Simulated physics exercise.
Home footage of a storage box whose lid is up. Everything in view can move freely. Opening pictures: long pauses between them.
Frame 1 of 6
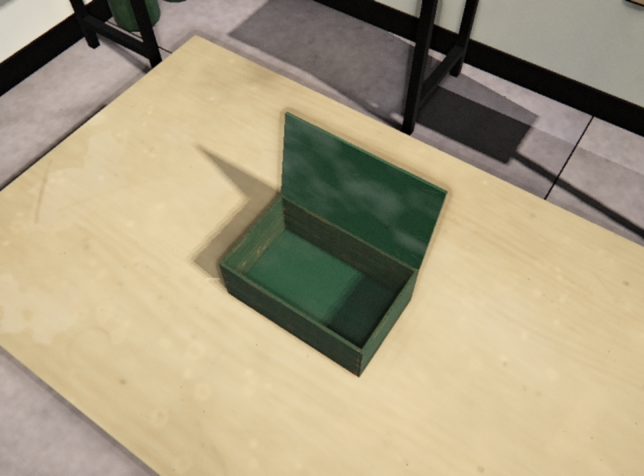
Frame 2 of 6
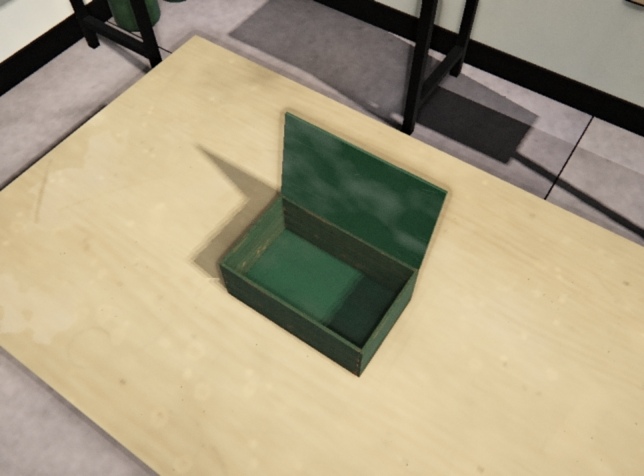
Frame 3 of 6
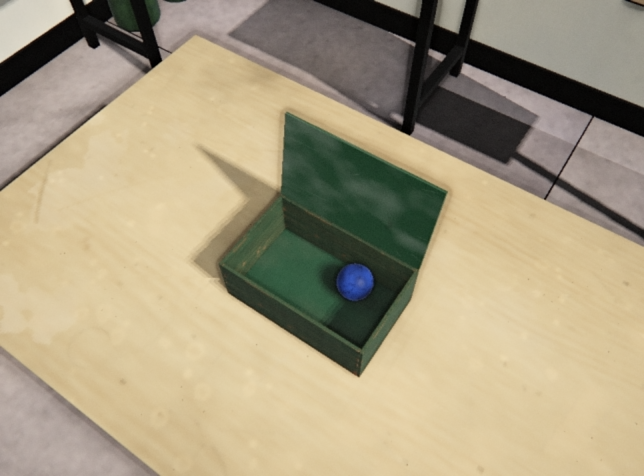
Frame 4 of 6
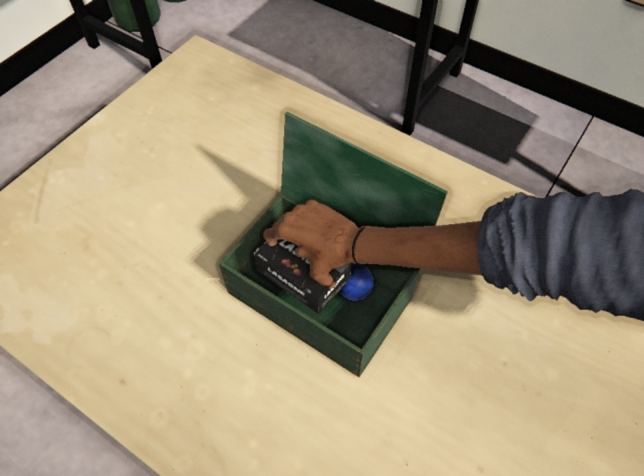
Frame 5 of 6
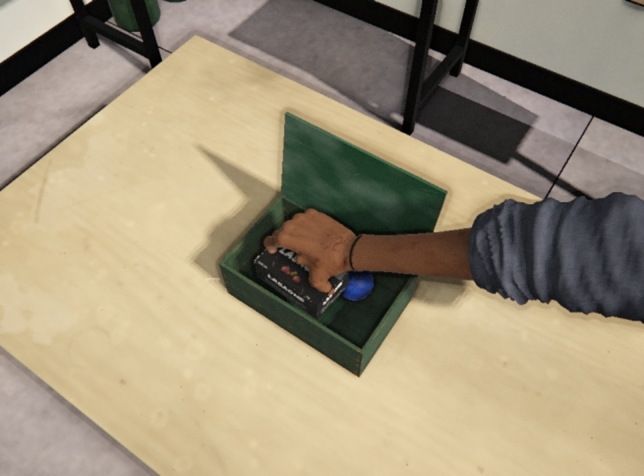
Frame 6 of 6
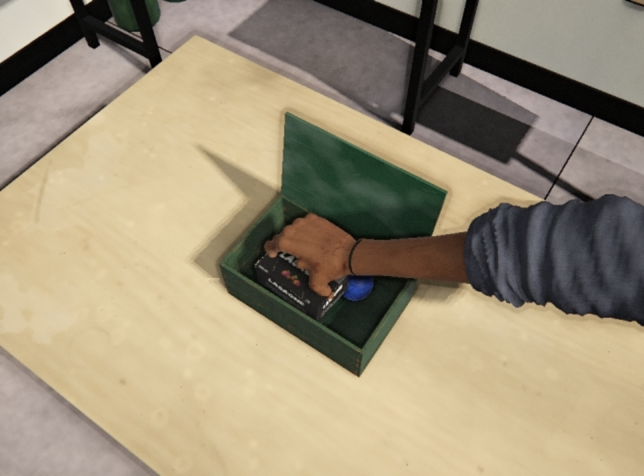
A hand lowering a black packet into an open green box on a table, beside a blue ball that appeared inside earlier.
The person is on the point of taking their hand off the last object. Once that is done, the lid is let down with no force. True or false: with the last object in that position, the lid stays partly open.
False, the lid closes.
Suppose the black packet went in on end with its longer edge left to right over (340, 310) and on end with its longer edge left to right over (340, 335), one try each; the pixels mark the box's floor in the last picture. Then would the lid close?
First time it won't go down, and next time it won't go down.
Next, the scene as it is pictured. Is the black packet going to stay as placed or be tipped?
Observation: The black packet keeps the set orientation.
Then, 1.10 s past the last view, lid starting down; black packet displaced a little near (304, 296).
Then, 1.60 s past the last view, lid 56° above the rim; black packet displaced a little near (304, 296).
Then, 1.90 s past the last view, lid 20° above the rim; black packet displaced a little near (304, 296).
Finally, lid shut; moved from the start, black packet; blue ball still in place. Final places as the last picture's camera would see them, black packet near (304, 296).
